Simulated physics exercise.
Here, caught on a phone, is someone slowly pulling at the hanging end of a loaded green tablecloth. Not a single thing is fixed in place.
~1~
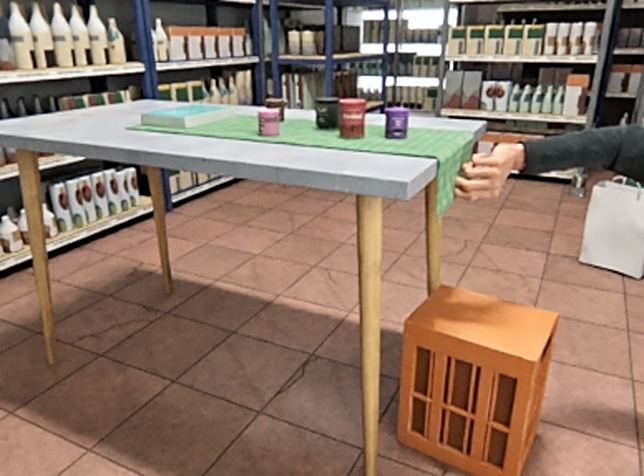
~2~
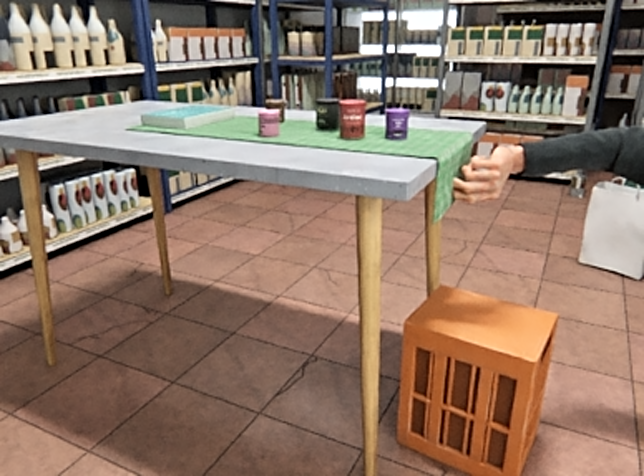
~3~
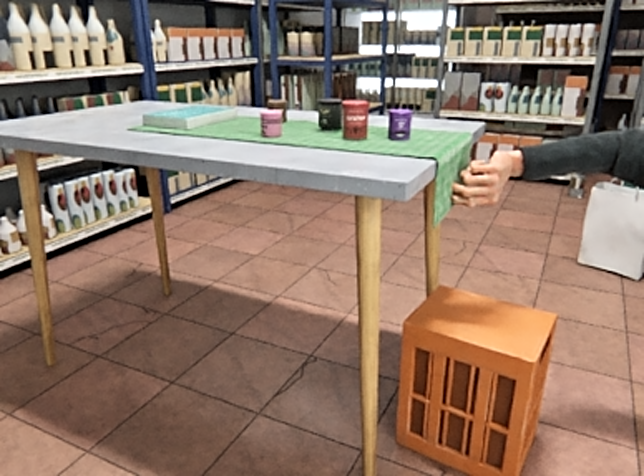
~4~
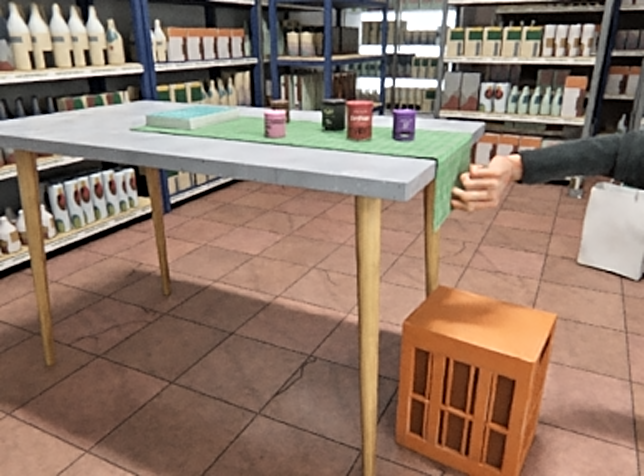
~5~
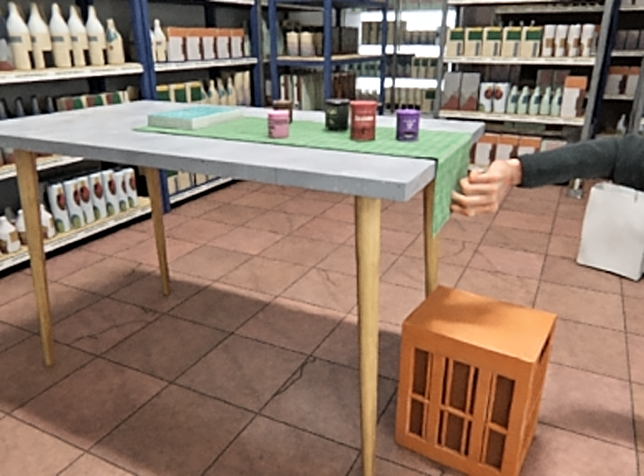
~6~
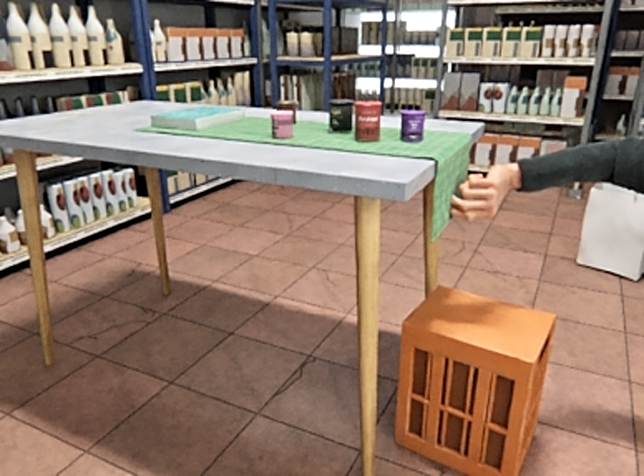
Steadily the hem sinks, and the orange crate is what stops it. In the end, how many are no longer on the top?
Off the top: Two.
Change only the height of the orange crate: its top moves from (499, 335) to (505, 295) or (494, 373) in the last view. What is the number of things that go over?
Totals 1, 3.
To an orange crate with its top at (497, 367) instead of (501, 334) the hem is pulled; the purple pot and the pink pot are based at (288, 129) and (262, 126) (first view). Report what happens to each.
As for the purple pot, it stays in place; as for the pink pot, it stays in place.
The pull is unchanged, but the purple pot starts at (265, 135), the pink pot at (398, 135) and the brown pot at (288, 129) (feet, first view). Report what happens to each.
The purple pot? It stays where it is. The pink pot tips off, and the brown pot stays where it is.
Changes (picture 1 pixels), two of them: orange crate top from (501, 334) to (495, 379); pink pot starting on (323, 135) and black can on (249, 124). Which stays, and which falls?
The pink pot ends up off while the black can ends up on top.
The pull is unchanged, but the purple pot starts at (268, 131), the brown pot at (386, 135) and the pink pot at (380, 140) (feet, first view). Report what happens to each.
Purple pot safe, brown pot lost, pink pot lost.
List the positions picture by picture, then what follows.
Hem (435, 223); purple pot (397, 109); red can (353, 101); black can (328, 99); pink pot (268, 110); brown pot (275, 100); top of the crate (501, 334), in the first frame.
Hem (432, 224); purple pot (397, 110), in the second frame.
Hem (433, 229); red can (356, 102), in the third frame.
Hem (433, 234); black can (334, 100); top of the crate (500, 335), in the fourth frame.
Hem (432, 239); pink pot (278, 112), in the fifth frame.
Hem (430, 243); purple pot (413, 112); red can (368, 103); black can (341, 101); pink pot (282, 113); brown pot (286, 102), in the sixth frame.
Soon after, hem near (448, 252); all still up.
After that, hem near (446, 292); purple pot gone.
And then, hem on the crate; purple pot and red can gone.
In the end, hem on the crate; purple pot and red can gone. Over the edge go two.
